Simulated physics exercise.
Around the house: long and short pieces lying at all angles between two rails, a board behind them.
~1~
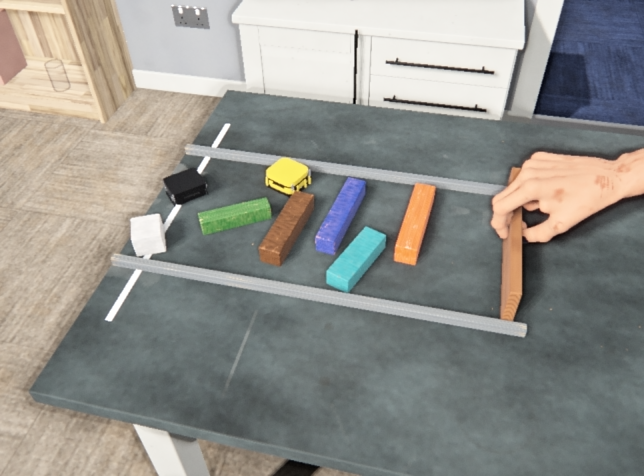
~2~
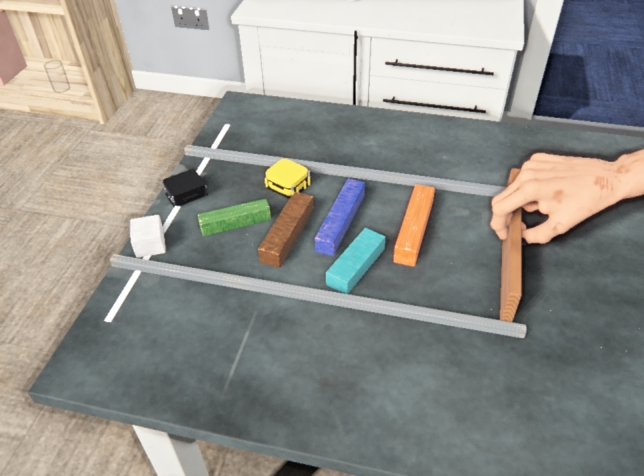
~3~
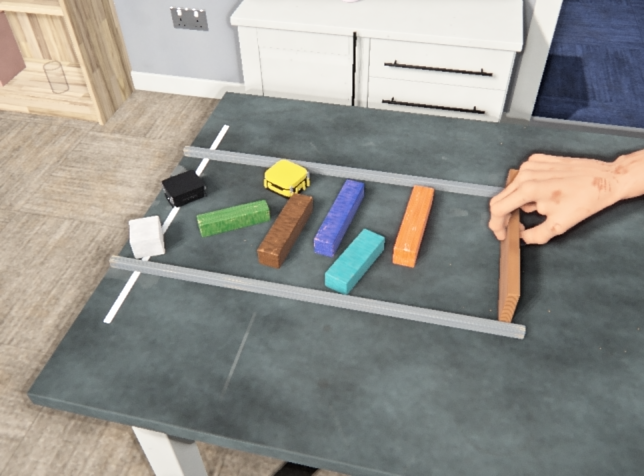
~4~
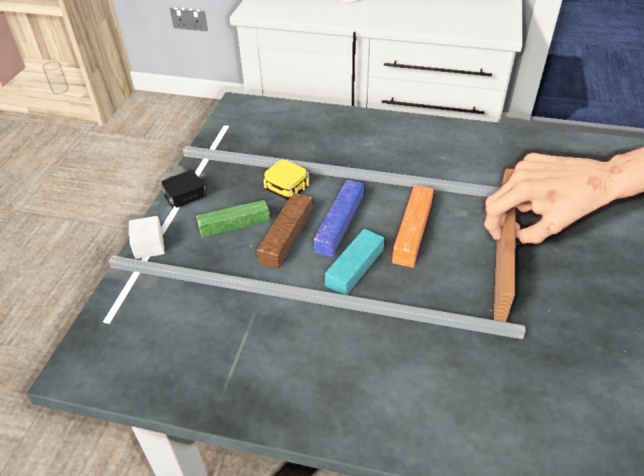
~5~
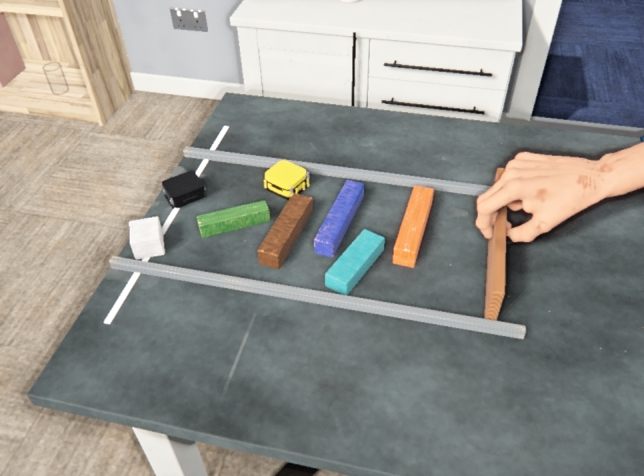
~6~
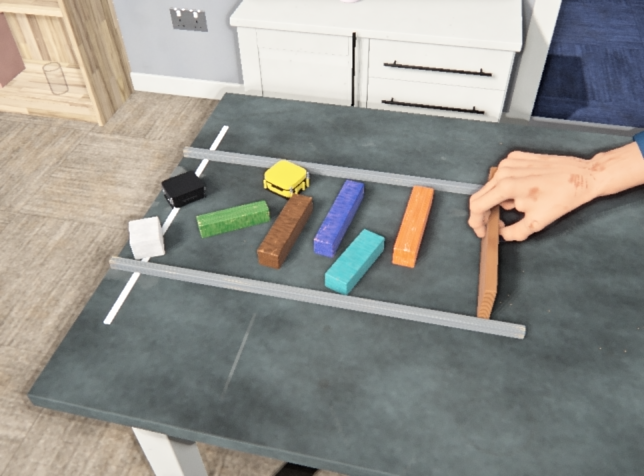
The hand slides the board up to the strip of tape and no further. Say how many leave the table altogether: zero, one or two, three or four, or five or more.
The number that fall off is five or more.
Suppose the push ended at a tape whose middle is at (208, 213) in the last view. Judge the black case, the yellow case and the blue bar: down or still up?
The black case falls; the yellow case survives; the blue bar stays on.
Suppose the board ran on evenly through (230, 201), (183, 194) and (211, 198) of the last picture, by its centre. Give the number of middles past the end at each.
It would be 2, 6 and 3.
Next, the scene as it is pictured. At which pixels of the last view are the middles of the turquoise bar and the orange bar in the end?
First (130, 230), then (173, 190).
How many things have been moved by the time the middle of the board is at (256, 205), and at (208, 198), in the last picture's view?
8 and 8.
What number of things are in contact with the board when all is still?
In contact: 1.
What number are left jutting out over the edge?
Overhanging: 1.
A little later, none off yet; white block at rest near (147, 238); black case at rest near (184, 191); green bar at rest near (234, 219).
Next, none off yet; white block at rest near (147, 238); black case at rest near (184, 191); green bar shifted a little near (206, 212).
Later still, one off so far; white block shifted about its own width near (121, 241); black case dropping near (151, 249); green bar tilted a little near (141, 199).
When it is over, the number that fall off is five or more; down, blue bar, brown bar, yellow case, green bar, black case and white block.
